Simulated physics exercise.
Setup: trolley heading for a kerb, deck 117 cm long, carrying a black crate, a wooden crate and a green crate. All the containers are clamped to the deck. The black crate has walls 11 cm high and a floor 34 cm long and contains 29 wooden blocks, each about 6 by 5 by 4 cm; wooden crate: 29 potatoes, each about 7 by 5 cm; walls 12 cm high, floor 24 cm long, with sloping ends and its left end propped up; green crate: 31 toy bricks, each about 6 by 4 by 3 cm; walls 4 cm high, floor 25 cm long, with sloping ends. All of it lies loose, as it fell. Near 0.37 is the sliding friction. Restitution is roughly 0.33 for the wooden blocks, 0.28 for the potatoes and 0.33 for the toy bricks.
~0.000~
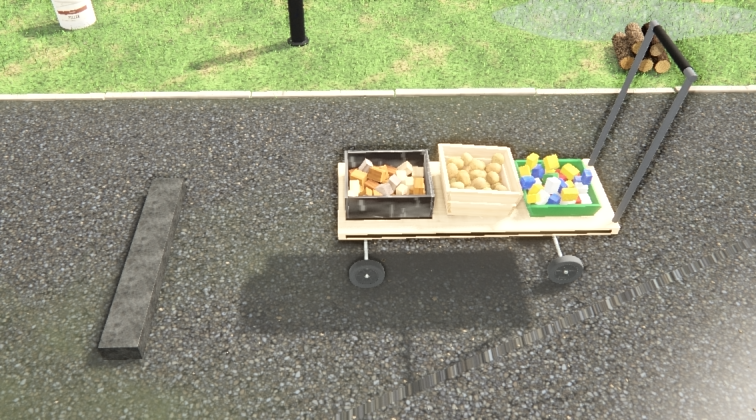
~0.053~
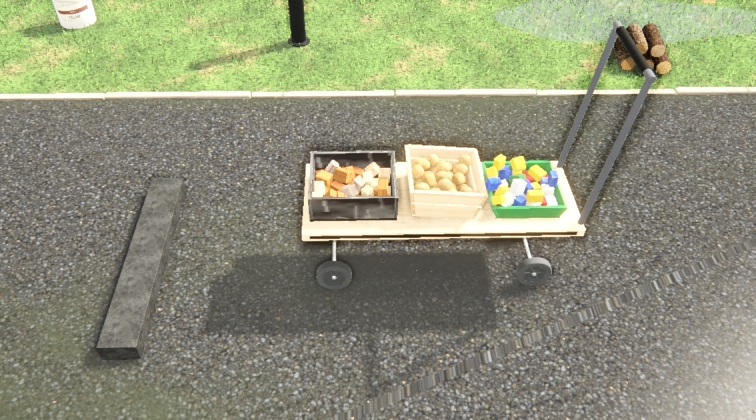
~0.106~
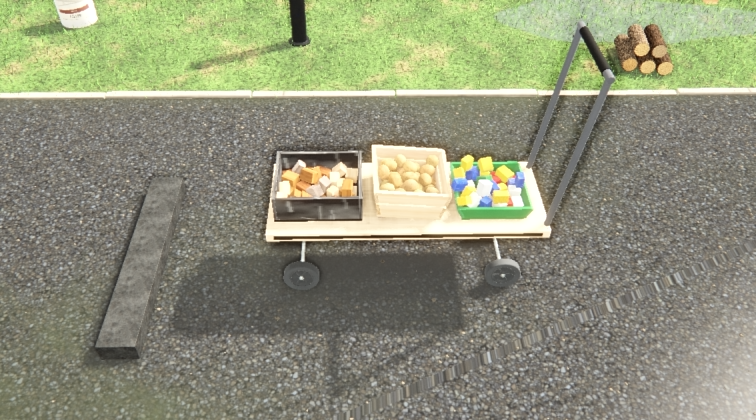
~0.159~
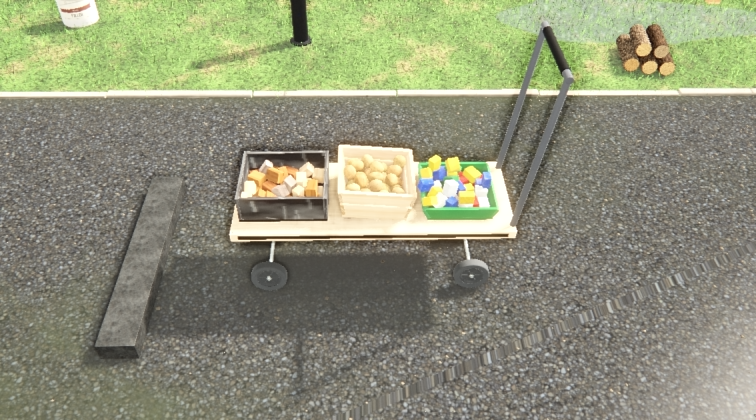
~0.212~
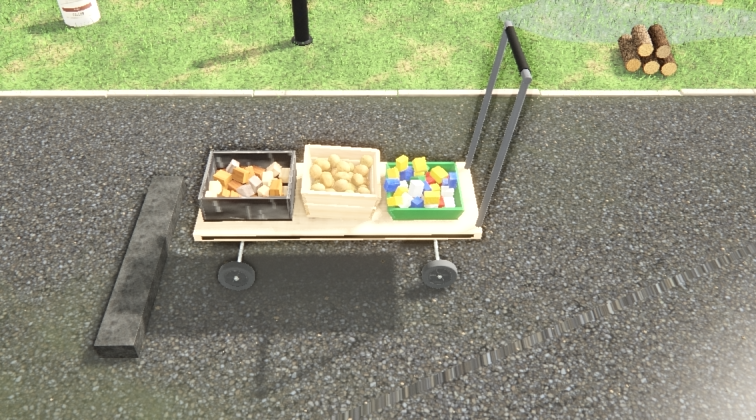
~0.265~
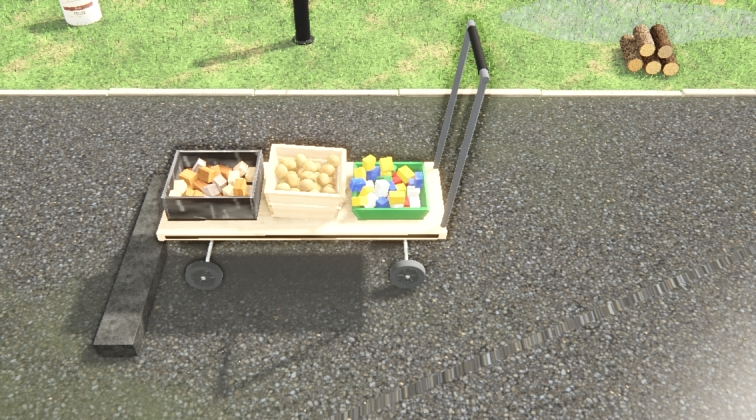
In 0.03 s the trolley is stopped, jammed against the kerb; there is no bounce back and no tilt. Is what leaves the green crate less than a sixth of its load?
No, it is more than a sixth.
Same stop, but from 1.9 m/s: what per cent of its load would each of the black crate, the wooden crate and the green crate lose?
Black crate 0 %, wooden crate 0 %, green crate 20 %.
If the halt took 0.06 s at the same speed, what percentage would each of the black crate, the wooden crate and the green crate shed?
In that case black crate 0, wooden crate 0 and green crate 40 per cent.
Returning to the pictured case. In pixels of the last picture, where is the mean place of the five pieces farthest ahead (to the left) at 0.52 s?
The five leading pieces sit around (144, 178) in the last view.
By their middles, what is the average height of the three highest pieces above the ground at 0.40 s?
60 cm.
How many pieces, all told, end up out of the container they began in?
Estimate: About 12.
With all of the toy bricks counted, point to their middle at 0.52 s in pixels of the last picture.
The middle is around (335, 185).
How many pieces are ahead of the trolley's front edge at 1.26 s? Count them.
I count about 2 pieces out front at that moment.
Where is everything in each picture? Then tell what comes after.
In the first picture (we follow the rim corner now nearest the camera; the camera moves round a little), green crate at (530, 206); wooden crate at (450, 190); 86 cm still to roll; nothing out yet.
In the second picture, green crate at (495, 208); wooden crate at (414, 191); 72 cm still to roll.
In the third picture, green crate at (460, 209); wooden crate at (377, 192); 57 cm still to roll.
In the fourth picture, green crate at (426, 209); wooden crate at (341, 192); 43 cm still to roll.
In the fifth picture, green crate at (390, 209); wooden crate at (305, 192); 28 cm still to roll.
In the sixth picture, green crate at (355, 209); wooden crate at (268, 191); 14 cm still to roll; nothing out yet.
After 0.30 s, contact.
After 0.40 s, 0 of 29 out of the black crate, 0 of 29 out of the wooden crate and 2 of 31 out of the green crate.
After 0.52 s, 0 of 29 out of the black crate, 0 of 29 out of the wooden crate and 9 of 31 out of the green crate.
After 0.75 s, 3 of 29 out of the black crate, 0 of 29 out of the wooden crate and 10 of 31 out of the green crate.
Final count (at 1.26 s), 3 of 29 out of the black crate, 0 of 29 out of the wooden crate and 10 of 31 out of the green crate. Asked share, 10 of 31, 32 per cent.
